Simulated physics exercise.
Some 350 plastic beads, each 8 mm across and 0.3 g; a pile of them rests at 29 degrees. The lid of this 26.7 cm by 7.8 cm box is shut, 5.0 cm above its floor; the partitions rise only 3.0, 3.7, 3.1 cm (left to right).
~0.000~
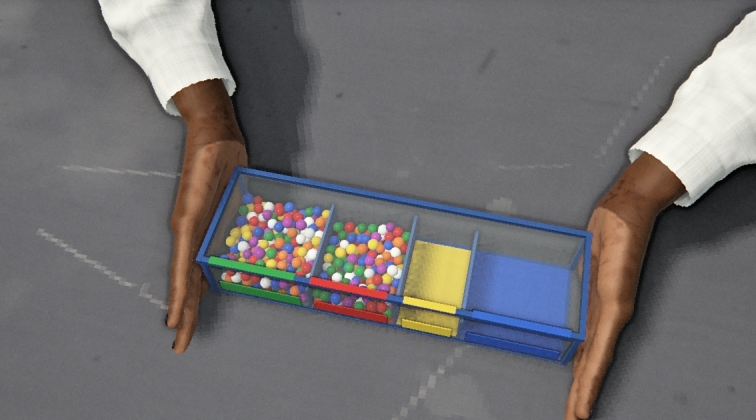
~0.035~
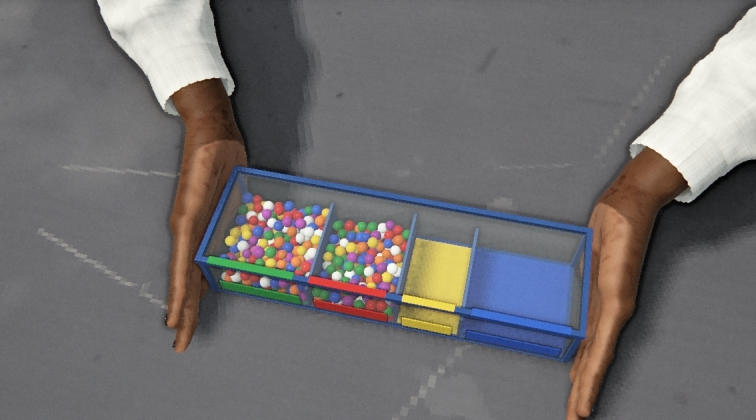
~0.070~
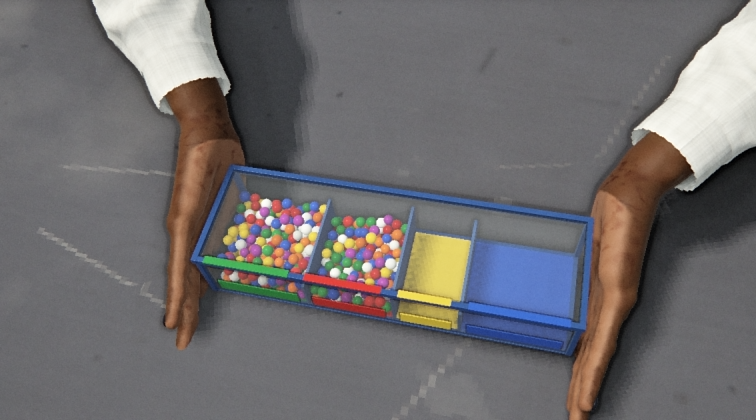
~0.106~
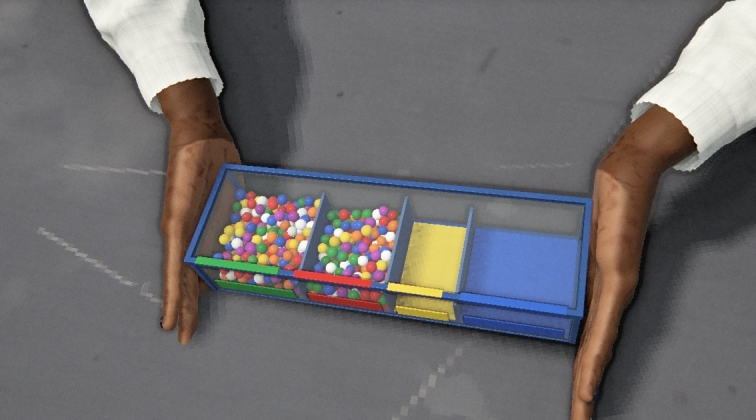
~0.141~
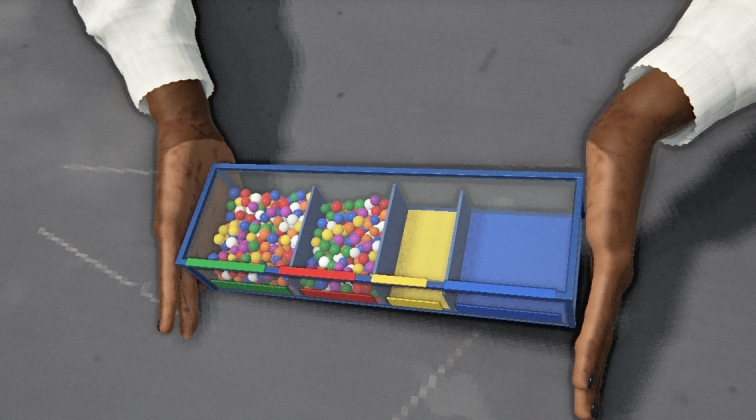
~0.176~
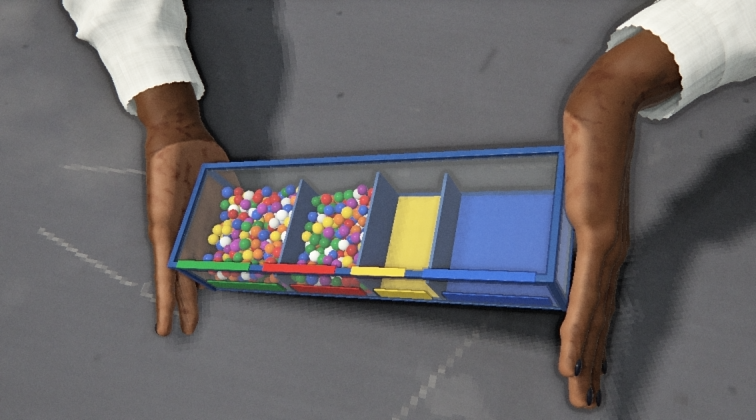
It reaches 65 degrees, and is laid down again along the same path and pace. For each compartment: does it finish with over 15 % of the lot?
Red above, blue below, green above, yellow below.
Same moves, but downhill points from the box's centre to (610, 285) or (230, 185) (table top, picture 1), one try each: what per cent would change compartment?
Some 20 and 5 per cent.
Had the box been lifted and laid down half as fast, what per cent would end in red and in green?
Red 30, green 70.
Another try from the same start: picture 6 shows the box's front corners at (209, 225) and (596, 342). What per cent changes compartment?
In that case some 20 per cent.
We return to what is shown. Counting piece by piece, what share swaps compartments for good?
Some 10 per cent.
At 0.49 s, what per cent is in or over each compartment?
Red 30; blue 0; green 70; yellow 0.
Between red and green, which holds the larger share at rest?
The green one has more.
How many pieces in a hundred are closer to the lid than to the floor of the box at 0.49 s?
Some 30 per cent.
After 0.49 s, tilt 62 degrees; red 30 %, green 70 %.
After 0.70 s, tilt 23 degrees; red 25 %, green 75 %.
After 1.02 s, tilt 0 degrees; red 25 %, green 75 %.
By 1.5 s all is still; red 25 %, blue 0 %, green 75 %, yellow 0 %.
